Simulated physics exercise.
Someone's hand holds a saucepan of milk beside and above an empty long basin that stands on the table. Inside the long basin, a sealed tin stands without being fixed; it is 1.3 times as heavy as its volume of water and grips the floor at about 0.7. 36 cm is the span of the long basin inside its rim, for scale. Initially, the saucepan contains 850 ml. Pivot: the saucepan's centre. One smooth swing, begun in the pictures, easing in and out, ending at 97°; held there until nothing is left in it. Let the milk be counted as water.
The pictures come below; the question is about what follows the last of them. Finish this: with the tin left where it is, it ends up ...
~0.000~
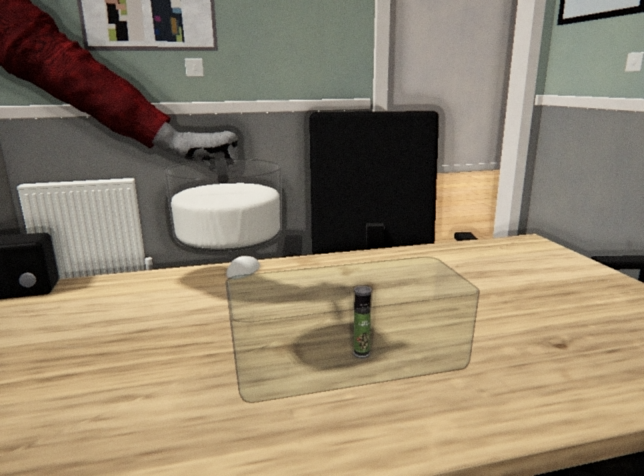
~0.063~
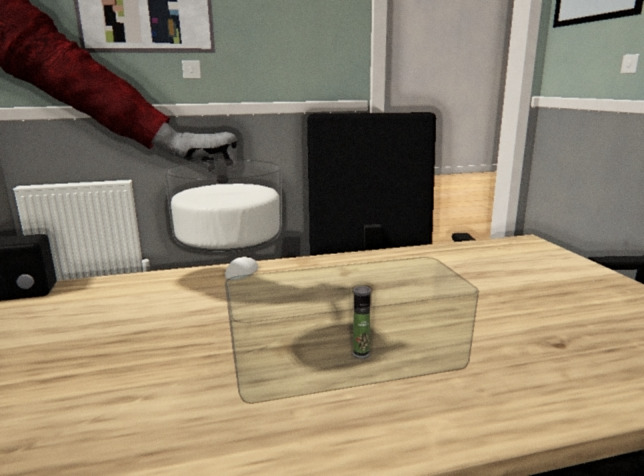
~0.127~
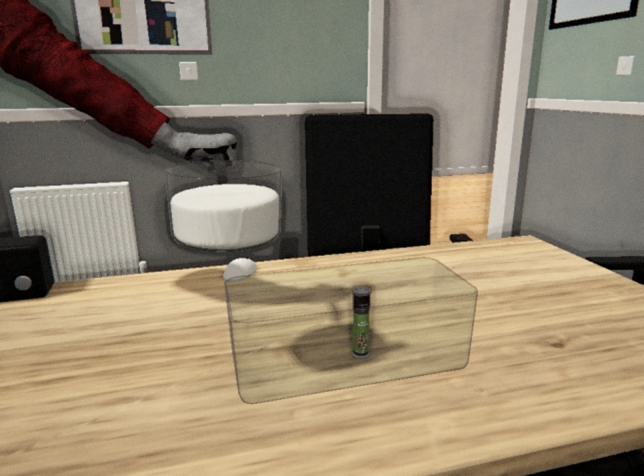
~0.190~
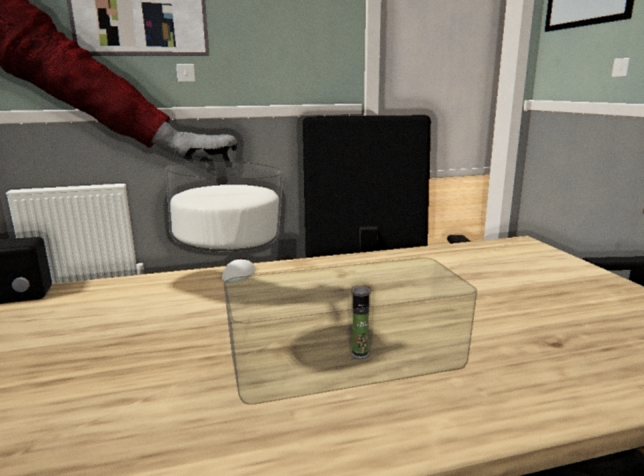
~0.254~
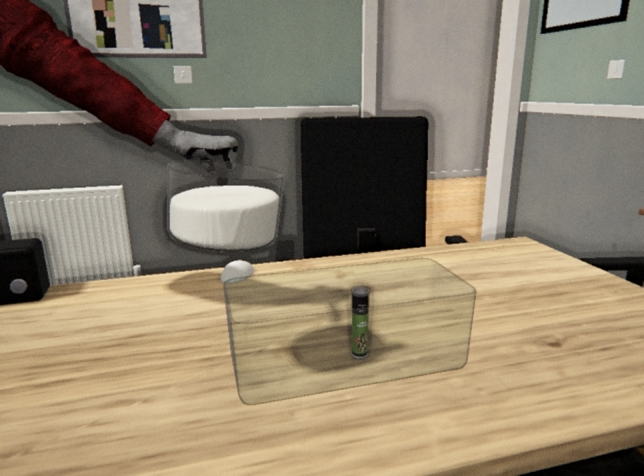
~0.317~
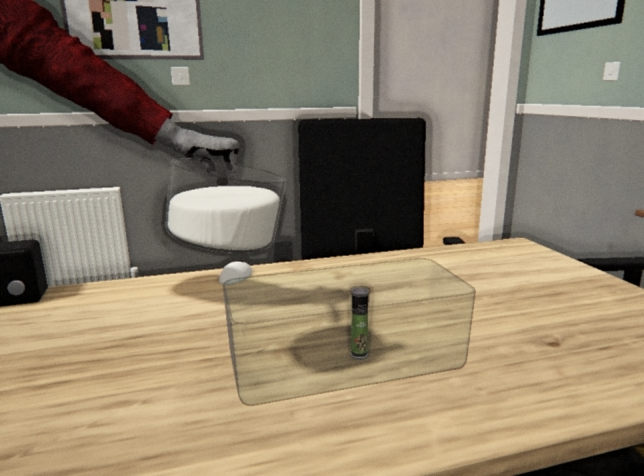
It ends up standing.
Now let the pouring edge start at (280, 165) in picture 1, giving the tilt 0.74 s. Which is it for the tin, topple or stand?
Then it stays up.
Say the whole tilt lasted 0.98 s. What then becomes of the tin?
Holds steady.
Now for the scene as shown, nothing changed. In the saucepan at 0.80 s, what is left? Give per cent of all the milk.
I'd estimate some 82 % remains.
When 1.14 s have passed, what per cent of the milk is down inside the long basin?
That comes to about 58 percent.
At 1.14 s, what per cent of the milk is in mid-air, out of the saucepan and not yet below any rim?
In-air share: About 16 %.
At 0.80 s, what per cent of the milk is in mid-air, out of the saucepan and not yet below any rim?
Estimate: About 16 % of all of it.
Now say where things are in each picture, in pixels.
In the first frame, it leans 0°; its right rim is at (280, 167); the milk meets the walls at (171, 197) and (278, 191); the long basin's rim runs from (229, 299) to (457, 274); the tin's top is at (363, 293).
In the second frame, it leans 0°; its right rim is at (280, 168); the milk meets the walls at (171, 198) and (278, 192).
In the third frame, it leans 2°; its right rim is at (280, 169); the milk meets the walls at (171, 199) and (277, 192).
In the fourth frame, it leans 4°; its right rim is at (281, 172); the milk meets the walls at (171, 199) and (277, 193).
In the fifth frame, it leans 8°; its right rim is at (282, 175); the milk meets the walls at (170, 200) and (278, 193).
In the sixth frame, it leans 12°; its right rim is at (284, 180); the milk meets the walls at (170, 200) and (278, 193).
Then, 0.80 s in, the tilt is 58° and 83 per cent is still to pour; the tin stands where it began.
Then, 1.14 s in, the tilt is 89° and 27 per cent is still to pour; the tin stands where it began.
Then, 1.51 s in, the tilt is 97° and 4 per cent is still to pour; the tin stands where it began.
Then, 1.91 s in, the tilt is 97° and 0 per cent is still to pour; the tin stands where it began.
Finally, the tin stands where it began.
